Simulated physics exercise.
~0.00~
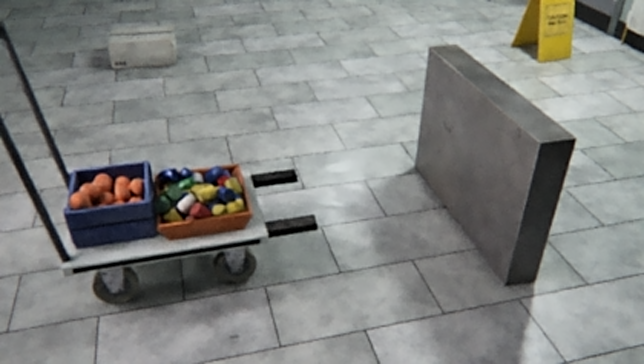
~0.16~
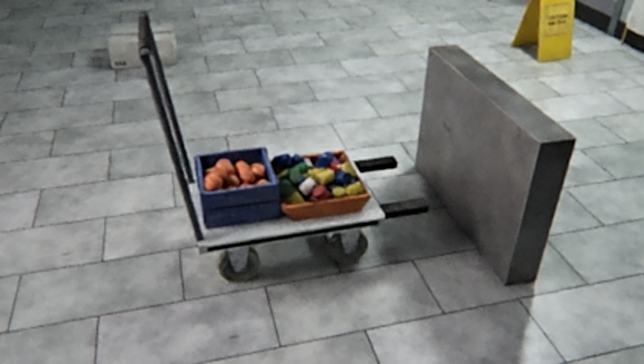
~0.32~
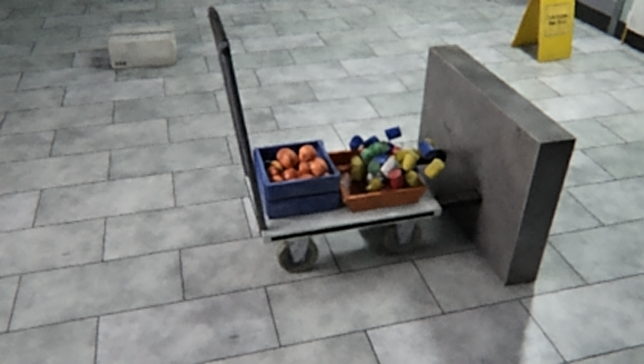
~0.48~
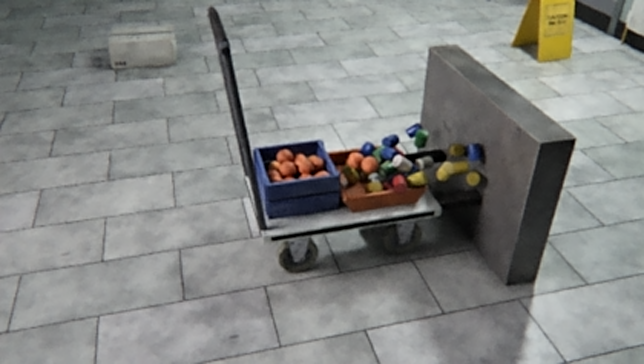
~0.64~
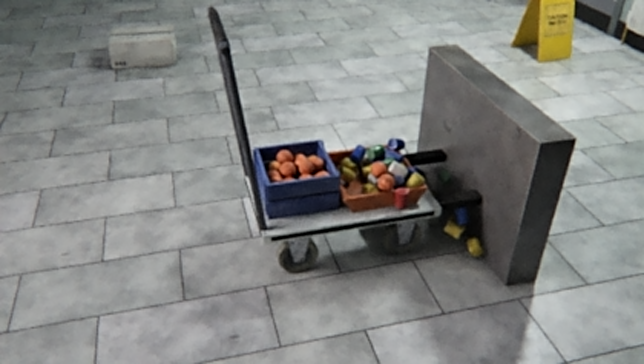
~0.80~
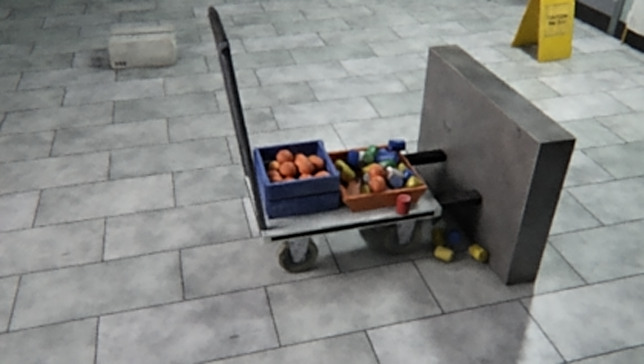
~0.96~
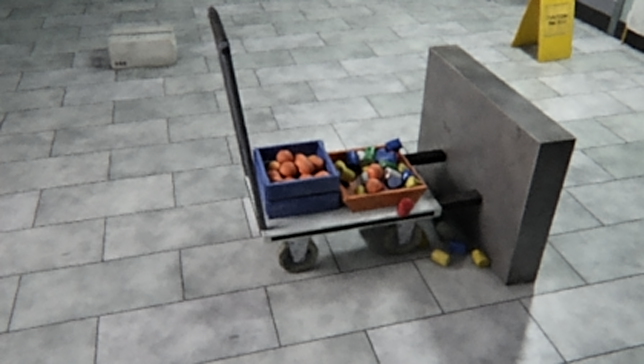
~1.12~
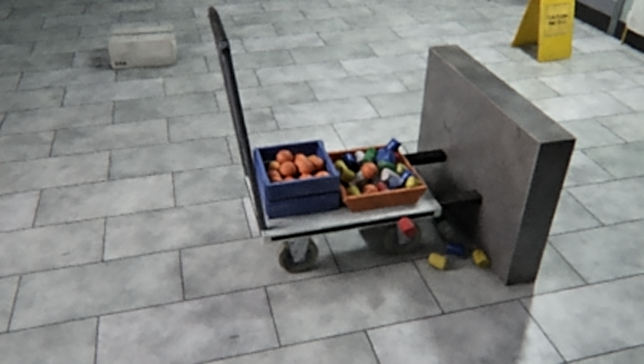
A flatbed trolley with a dark upright handle rolls right across a grey tiled floor, seen from above at an angle, towards a thick grey wall. On its deck sit a blue crate of oranges at left and an orange crate of colourful jars at right, with a yellow sign standing behind. The trolley's dark buffers meet the wall and it stops dead. The jars surge up and forward over the sloping end, some striking the wall, while some oranges land among the jars. Several jars drop to the floor, where yellow ones settle by the wall, and both crates remain in place, still largely filled.
